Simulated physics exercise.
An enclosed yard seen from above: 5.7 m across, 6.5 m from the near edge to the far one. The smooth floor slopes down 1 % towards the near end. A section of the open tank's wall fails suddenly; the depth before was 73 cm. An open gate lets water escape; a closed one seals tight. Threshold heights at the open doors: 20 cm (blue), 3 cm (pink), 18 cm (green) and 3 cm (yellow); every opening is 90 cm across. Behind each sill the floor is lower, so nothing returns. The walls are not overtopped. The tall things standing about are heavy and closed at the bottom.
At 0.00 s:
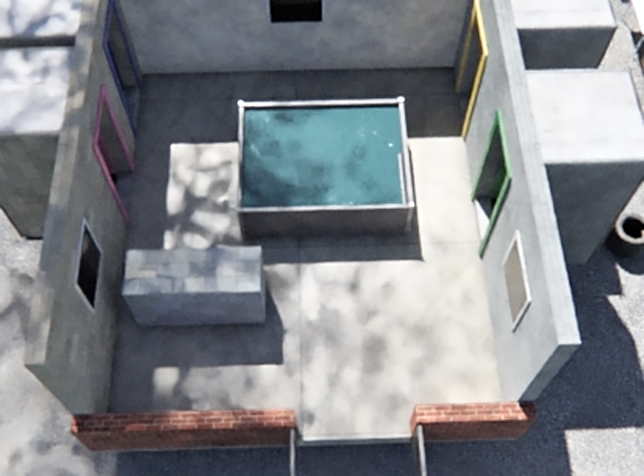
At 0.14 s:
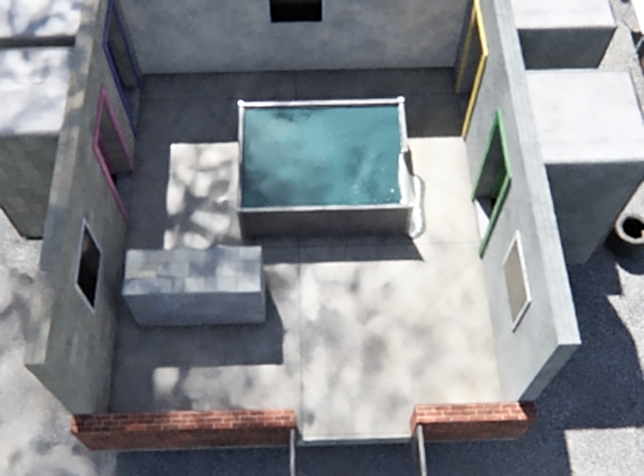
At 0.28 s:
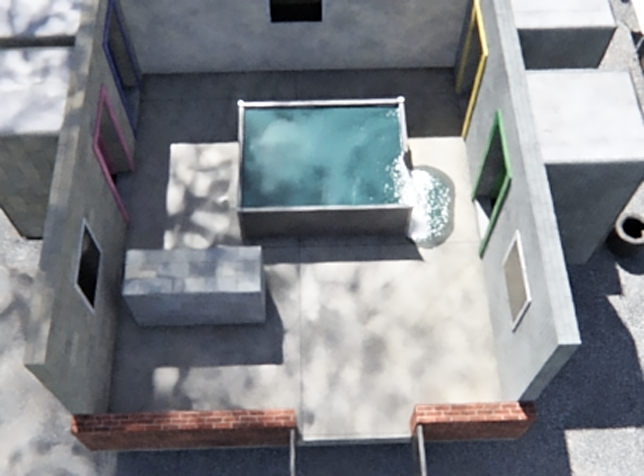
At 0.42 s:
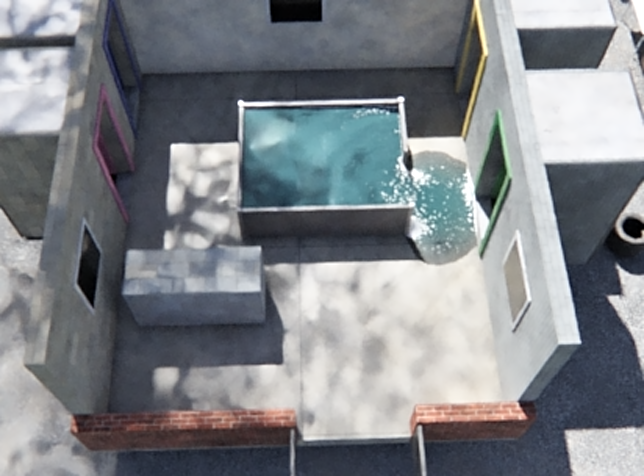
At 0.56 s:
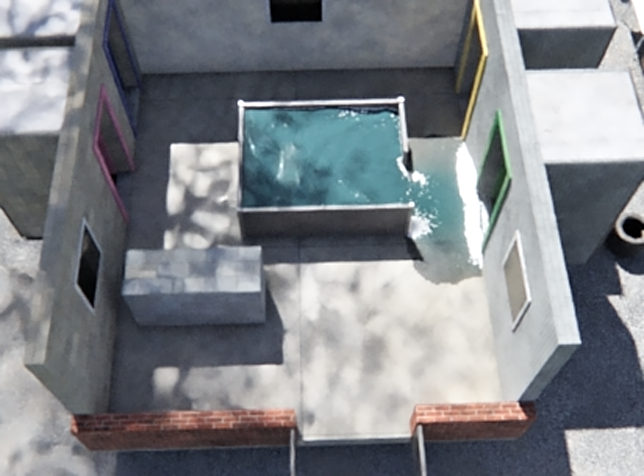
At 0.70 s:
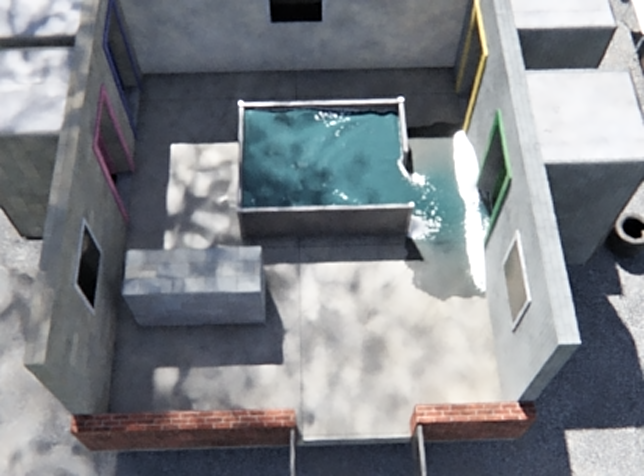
Water burst through the right side of a raised tank in a walled yard, spread across the pale floor to the right-hand wall, and splashed up white beside the green-framed opening.
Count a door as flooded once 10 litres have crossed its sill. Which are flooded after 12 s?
Within that time: At the blue door it does not reach the limit; at the pink door it goes over the limit; at the green door it passes the limit; at the yellow door it goes over the limit.
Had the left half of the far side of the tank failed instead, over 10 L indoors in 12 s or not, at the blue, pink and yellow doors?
Then: Blue above, pink past it, yellow above.
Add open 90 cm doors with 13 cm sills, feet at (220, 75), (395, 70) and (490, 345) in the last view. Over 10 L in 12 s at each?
In that order: Under, over, not over.
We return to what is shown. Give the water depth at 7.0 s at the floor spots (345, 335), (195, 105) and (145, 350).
About 4, 6 and 12 cm.
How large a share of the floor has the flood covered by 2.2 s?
Near 30 per cent is wet.
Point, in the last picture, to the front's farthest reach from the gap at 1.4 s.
Near (500, 417).
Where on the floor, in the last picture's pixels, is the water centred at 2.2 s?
Around (363, 200).
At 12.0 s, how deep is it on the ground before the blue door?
Roughly 6.0 cm deep.
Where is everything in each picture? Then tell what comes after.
In the first picture, still water, 73 cm deep, in the open tank at (323, 156).
In the second picture, the front is at (413, 177), 0.6 m from the gap at (404, 195); 0.3 m2 of floor is under water; 73 cm left at the back of the open tank.
In the third picture, the front is at (445, 179), 0.9 m from the gap at (403, 197); 0.9 m2 of floor is under water; 73 cm left at the back of the open tank.
In the fourth picture, the front is at (475, 238), 1.3 m from the gap at (403, 197); 1.9 m2 of floor is under water; 73 cm left at the back of the open tank.
In the fifth picture, the front is at (480, 272), 1.7 m from the gap at (403, 197); 2.7 m2 of floor is under water; 73 cm left at the back of the open tank.
In the sixth picture, the front is at (483, 293), 2.0 m from the gap at (403, 197); 2.9 m2 of floor is under water; 72 cm left at the back of the open tank.
After 1.4 s water covers 20 % of the floor and is deepest (52 cm) near (471, 209); blue door not reached, pink door not reached, green door 49 cm at the sill, 154 L in, yellow door 8 cm at the sill, 2 L in.
After 2.2 s water covers 30 % of the floor and is deepest (46 cm) near (471, 209); blue door not reached, pink door not reached, green door 45 cm at the sill, 342 L in, yellow door 8 cm at the sill, 8 L in.
After 3.5 s water covers 50 % of the floor and is deepest (34 cm) near (472, 219); blue door not reached, pink door not reached, green door 32 cm at the sill, 513 L in, yellow door 6 cm at the sill, 17 L in.
After 7.0 s water covers 85 % of the floor and is deepest (20 cm) near (471, 209); blue door 12 cm at the sill, 0 L in, pink door 4 cm at the sill, 2 L in, green door 18 cm at the sill, 630 L in, yellow door 5 cm at the sill, 34 L in.
After 12.0 s water covers 100 % of the floor and is deepest (14 cm) near (500, 417); blue door 6 cm at the sill, 0 L in, pink door 5 cm at the sill, 19 L in, green door 12 cm at the sill, 632 L in, yellow door 5 cm at the sill, 65 L in.
